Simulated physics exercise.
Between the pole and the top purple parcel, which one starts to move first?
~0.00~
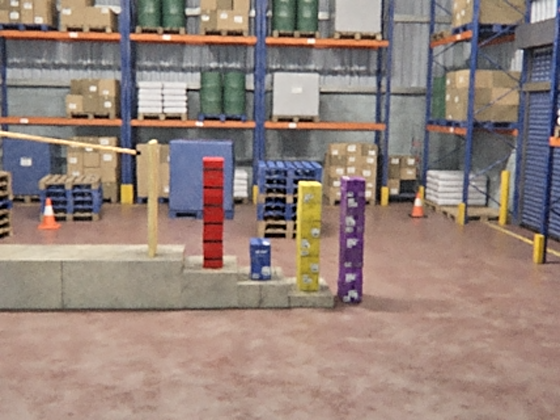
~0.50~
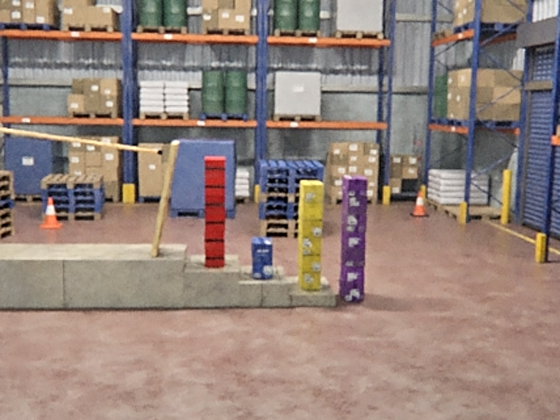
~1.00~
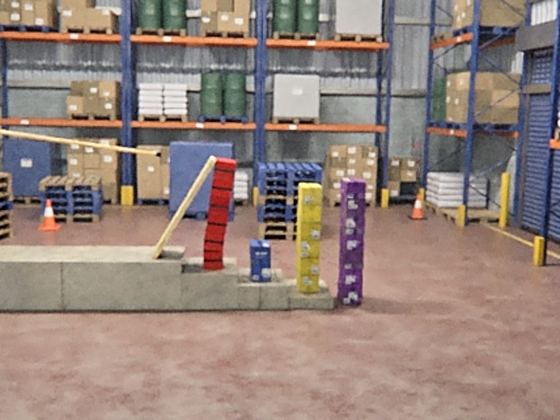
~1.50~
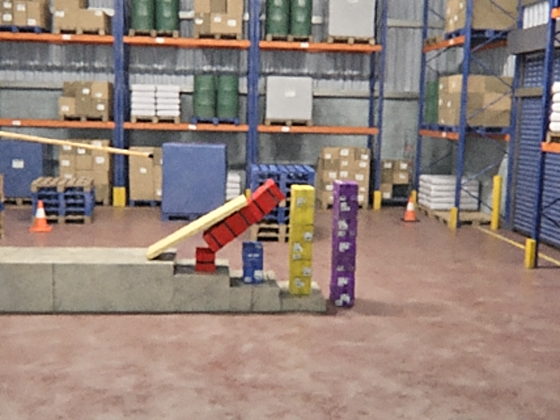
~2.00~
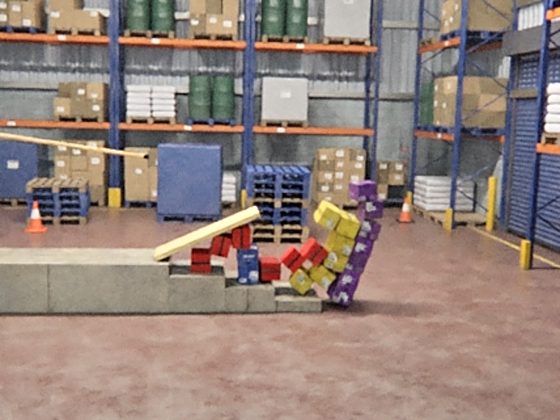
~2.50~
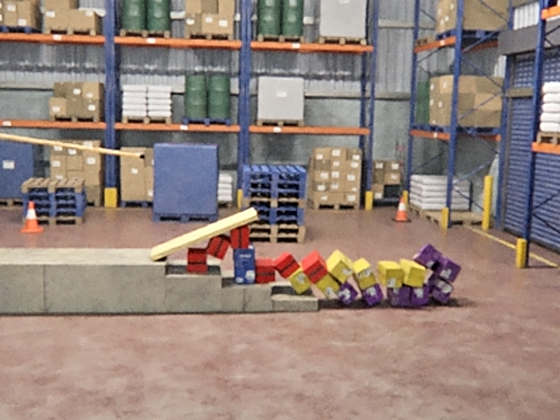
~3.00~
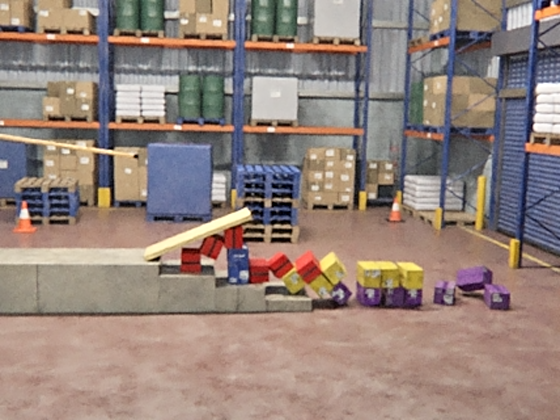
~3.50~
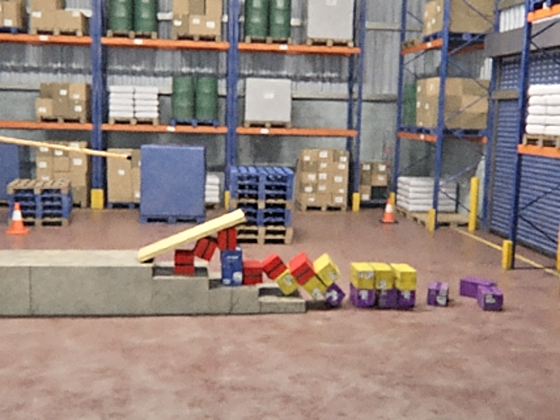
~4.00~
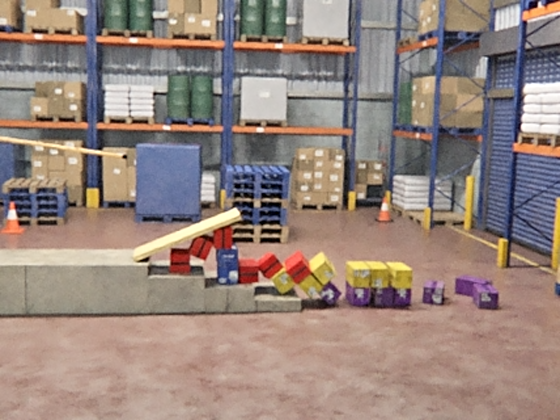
The pole moves first, pushing the board over. The top purple parcel only moves later, once the collapse reaches its pile.
